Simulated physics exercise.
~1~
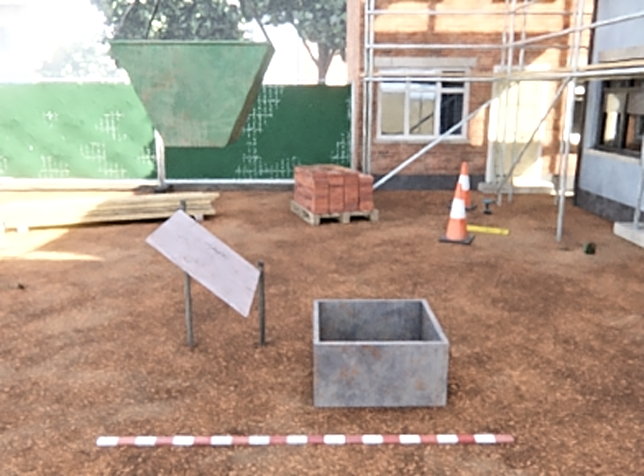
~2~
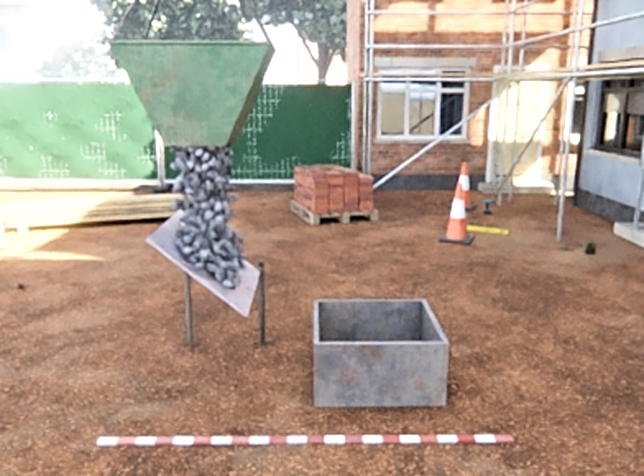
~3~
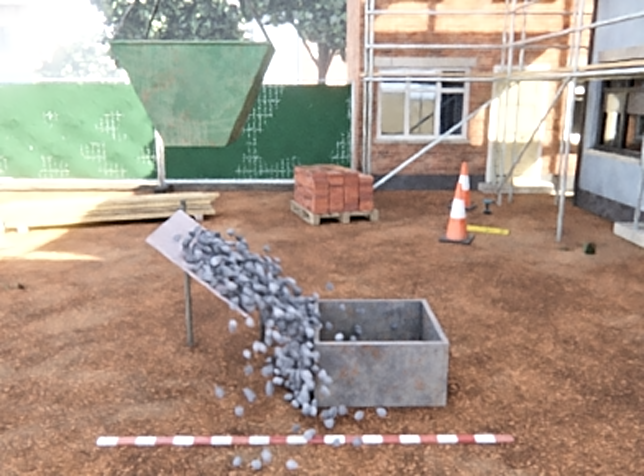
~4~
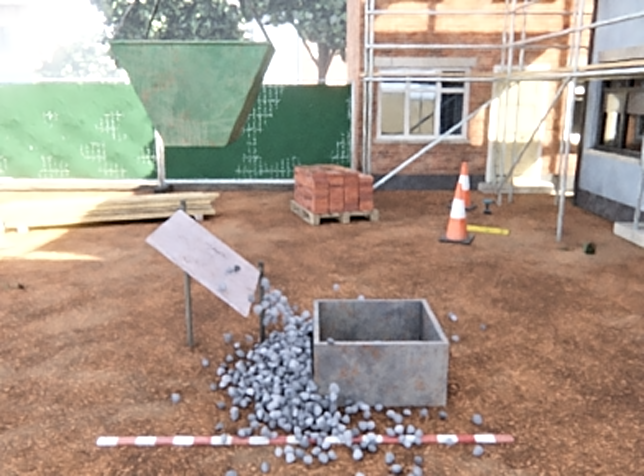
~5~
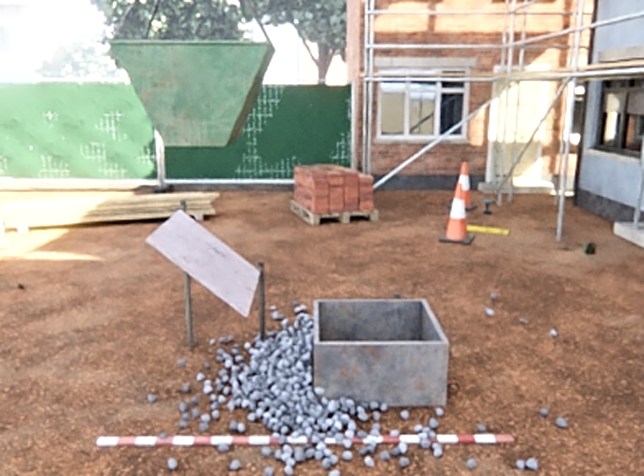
Green skip dropping grey cobbles onto a sloping steel plate, most sliding off and piling left of an open bin, others scattering right.
